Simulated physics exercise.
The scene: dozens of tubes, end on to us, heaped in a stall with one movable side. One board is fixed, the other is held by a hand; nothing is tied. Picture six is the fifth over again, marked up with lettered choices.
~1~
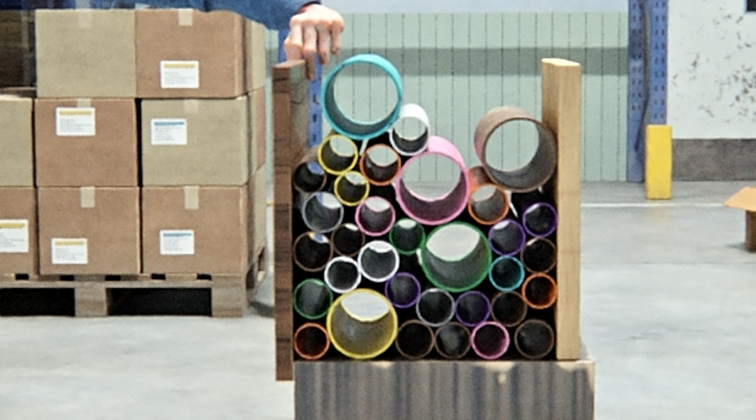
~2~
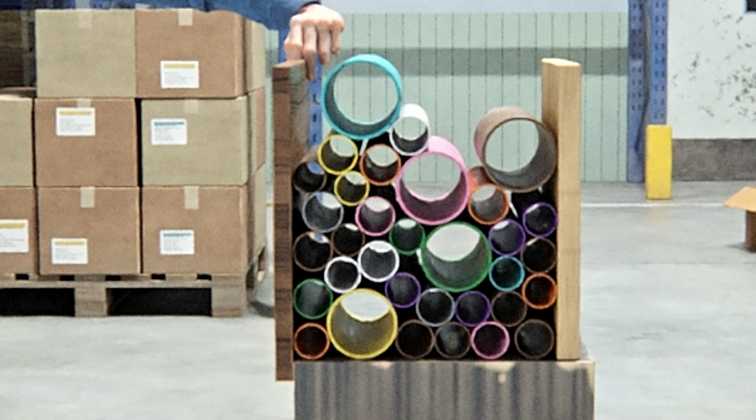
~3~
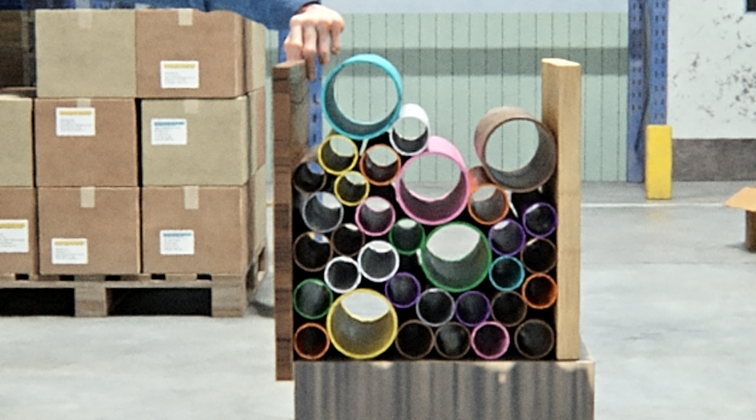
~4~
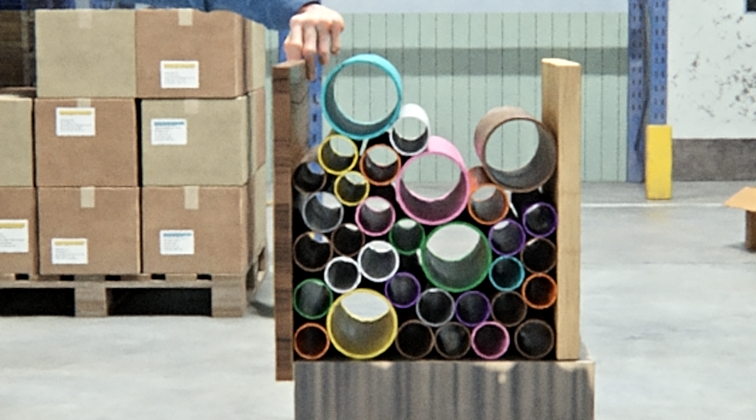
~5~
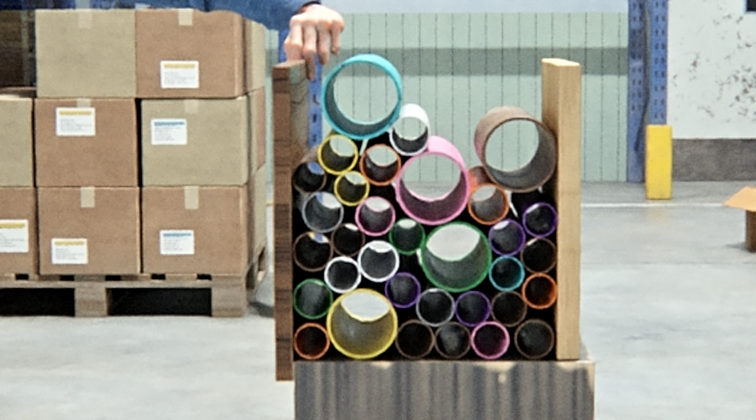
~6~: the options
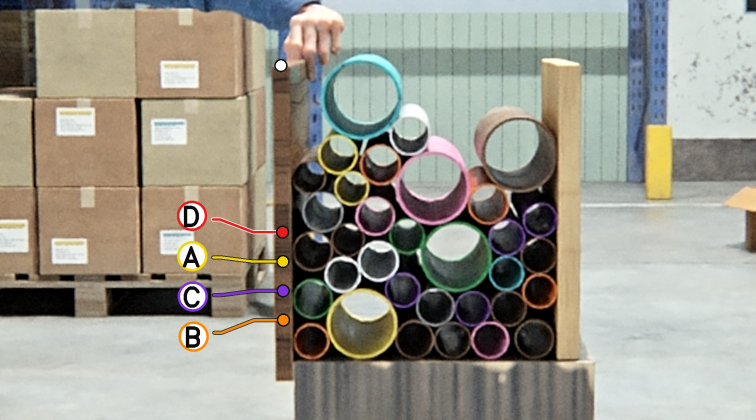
In a warehouse, a hand rests on a board beside stacked colourful tubes, and nothing moves.
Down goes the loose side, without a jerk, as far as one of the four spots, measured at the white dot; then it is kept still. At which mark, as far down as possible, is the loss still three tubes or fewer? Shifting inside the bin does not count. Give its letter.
No lower than D.
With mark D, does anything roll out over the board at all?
At D: Yes.
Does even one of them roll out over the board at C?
At C: Yes.
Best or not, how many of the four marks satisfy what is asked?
One of the four.
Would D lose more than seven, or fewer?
At D, fewer than seven.
On the copy, A at (282, 261); B at (283, 320); C at (283, 291); D at (282, 232); the white dot at (281, 65).
On D. First, top of the board (291, 138).
Then, top of the board (292, 220).
Finally, top of the board (292, 231), three out over the board.
By contrast, A more than three out over the board; B more than three out over the board; C more than three out over the board.
